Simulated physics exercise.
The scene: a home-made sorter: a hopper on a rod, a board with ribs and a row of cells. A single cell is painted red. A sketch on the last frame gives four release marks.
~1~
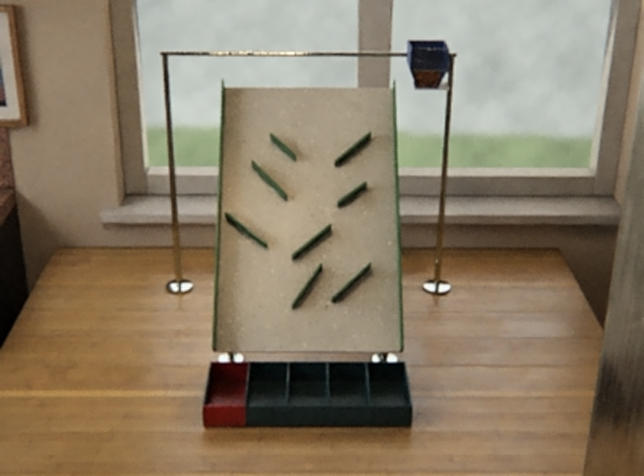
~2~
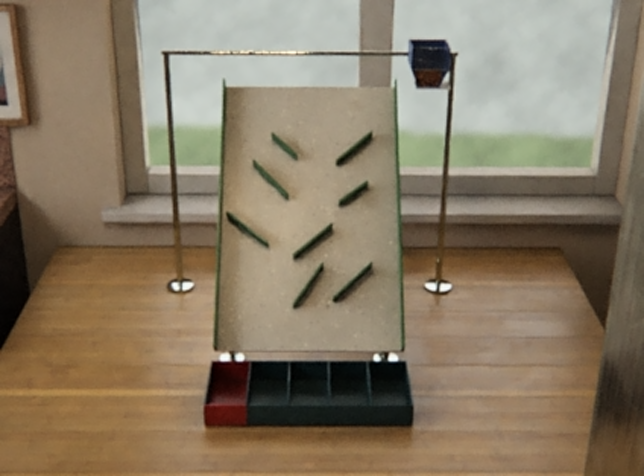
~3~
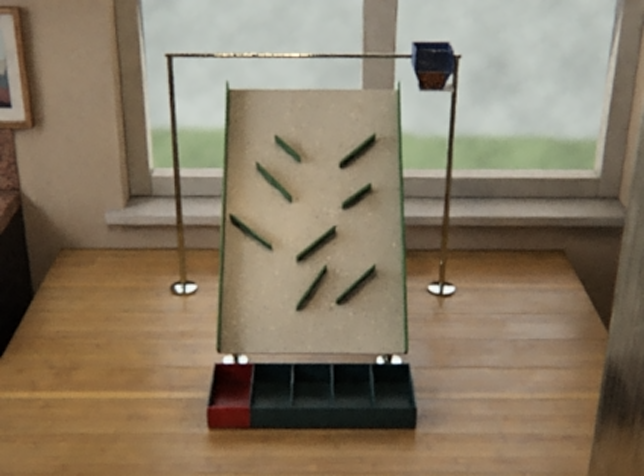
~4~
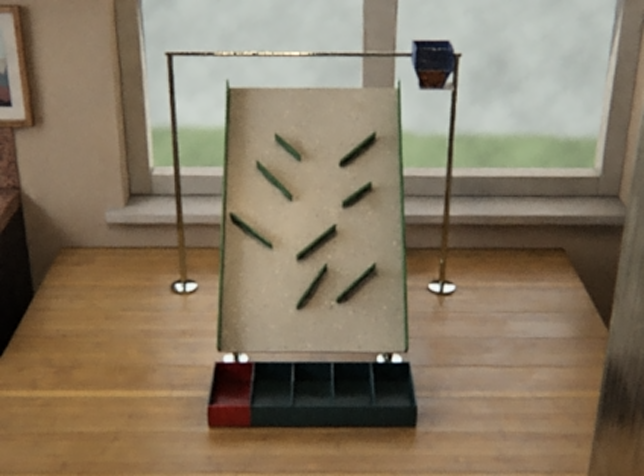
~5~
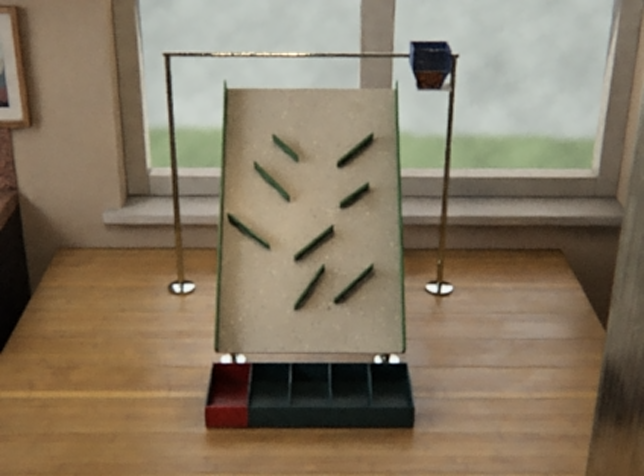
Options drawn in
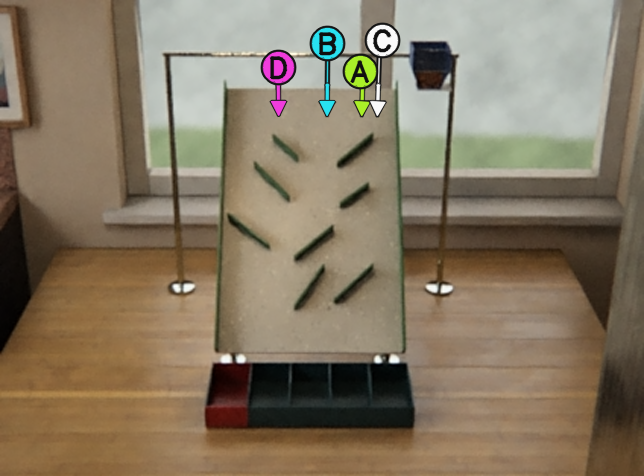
Nothing on the wooden tabletop moves, and only the camera, looking from the front and slightly above toward a window, shifts very slightly sideways and back. A pale, tilted board with green edges and eight dark green ribs stands in the middle, above a row of five cells, the leftmost red and the others dark green. A small blue hopper stays at the right of a thin metal rod on two posts.
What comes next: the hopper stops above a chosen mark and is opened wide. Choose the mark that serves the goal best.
Best: B.
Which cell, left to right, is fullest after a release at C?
The fifth from the left.
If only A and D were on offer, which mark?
That would be A.
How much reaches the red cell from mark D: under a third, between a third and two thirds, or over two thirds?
Under a third.
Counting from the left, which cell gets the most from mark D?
The second.
On the marked copy, mark A meets the board at (361, 110); mark B meets the board at (327, 110); mark C meets the board at (377, 110); mark D meets the board at (278, 110).
With A, close to a quarter in the red cell, close to half in other cells, a small share held on the board, only a few outside the box.
With B, close to half in the red cell, close to half in other cells.
With C, close to a third in the red cell, close to two thirds in other cells.
With D, a small share in the red cell, the bulk in other cells.
